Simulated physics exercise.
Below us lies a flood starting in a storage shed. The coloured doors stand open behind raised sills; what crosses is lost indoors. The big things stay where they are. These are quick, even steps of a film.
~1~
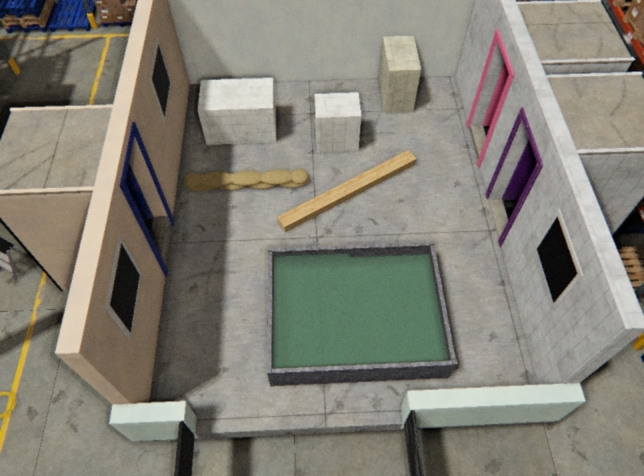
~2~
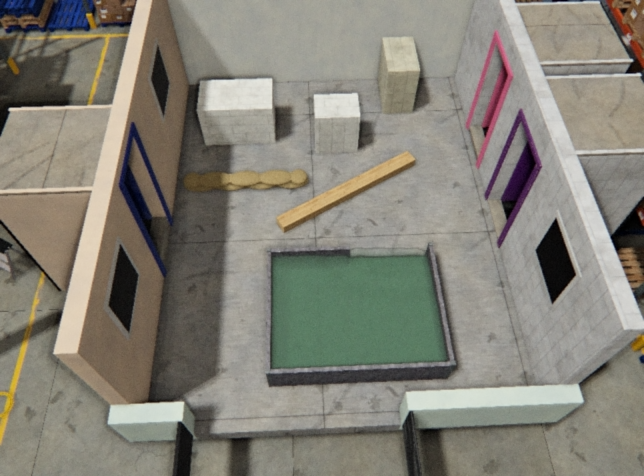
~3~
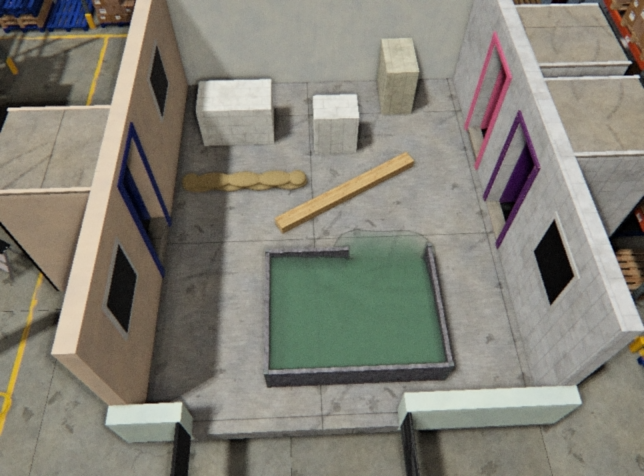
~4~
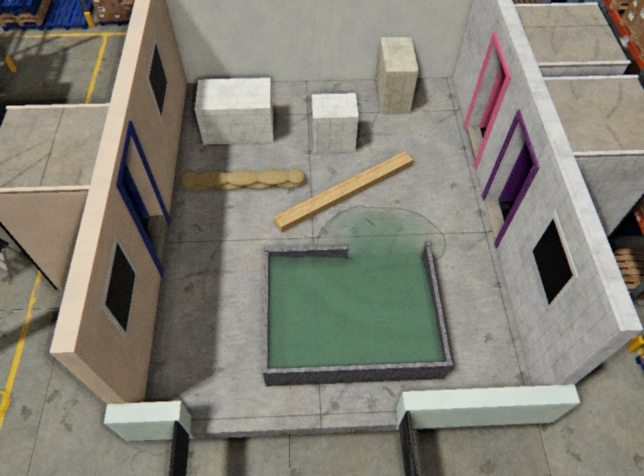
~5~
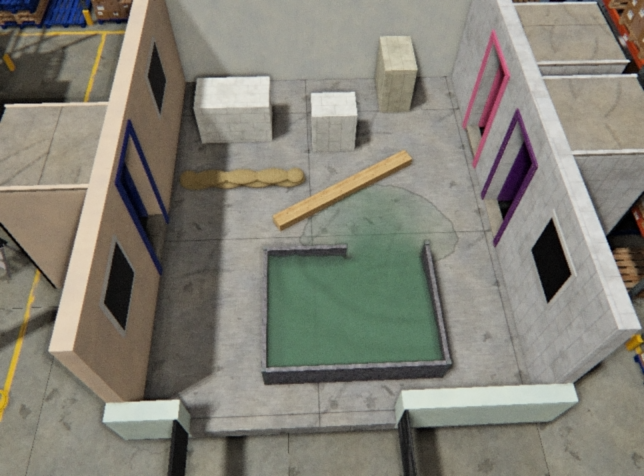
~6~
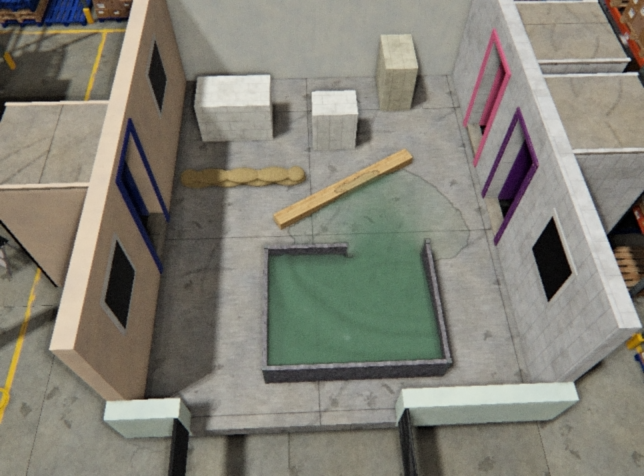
Green water pouring through a gap in the far wall of a low tank, spreading thinly across a grey shed floor.
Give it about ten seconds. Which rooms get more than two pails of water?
The purple door lets in a lot; the pink door lets in a lot; the blue door admits no more than that.
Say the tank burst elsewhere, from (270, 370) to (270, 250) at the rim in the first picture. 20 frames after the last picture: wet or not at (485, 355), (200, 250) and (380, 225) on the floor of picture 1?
In that order: No water, covered, not flooded.
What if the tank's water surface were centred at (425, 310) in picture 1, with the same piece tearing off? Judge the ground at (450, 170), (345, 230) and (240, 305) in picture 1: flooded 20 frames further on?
In turn: Under water, covered, free of water.
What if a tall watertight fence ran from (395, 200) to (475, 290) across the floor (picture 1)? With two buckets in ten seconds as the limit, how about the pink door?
In short: The pink one lets less in.
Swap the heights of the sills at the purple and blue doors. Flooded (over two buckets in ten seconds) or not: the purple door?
Then: The purple door holds.
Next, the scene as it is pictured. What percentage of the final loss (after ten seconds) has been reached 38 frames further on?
About 65 per cent.
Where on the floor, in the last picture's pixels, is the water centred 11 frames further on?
Roughly at (373, 260).
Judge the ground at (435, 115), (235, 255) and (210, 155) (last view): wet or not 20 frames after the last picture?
In that order: Flooded, flooded, clear.
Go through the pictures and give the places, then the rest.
In the first frame, still water in the water tank at (356, 305).
In the second frame, the front is at a hidden place, out from the gap on the water tank's far side.
In the third frame, the front is at a hidden place, out from the gap on the water tank's far side.
In the fourth frame, the front is at (357, 211), out from the gap on the water tank's far side.
In the fifth frame, the front is at (367, 188), out from the gap on the water tank's far side.
In the sixth frame, water pours out on the water tank's far side and has run to (397, 171).
A moment on, water covers 20 % of the floor; the purple door wet at the sill, nothing in, the pink door not reached, the blue door not reached.
Next, water covers 35 % of the floor; the purple door under two buckets in, the pink door over two buckets in, the blue door not reached.
Then, water covers 40 % of the floor; the purple door over two buckets in, the pink door far over two buckets in, the blue door not reached.
Later, water covers 70 % of the floor; the purple door far over two buckets in, the pink door far over two buckets in, the blue door wet at the sill, nothing in.
In the end, water covers 90 % of the floor; the purple door far over two buckets in, the pink door far over two buckets in, the blue door wet at the sill, nothing in.
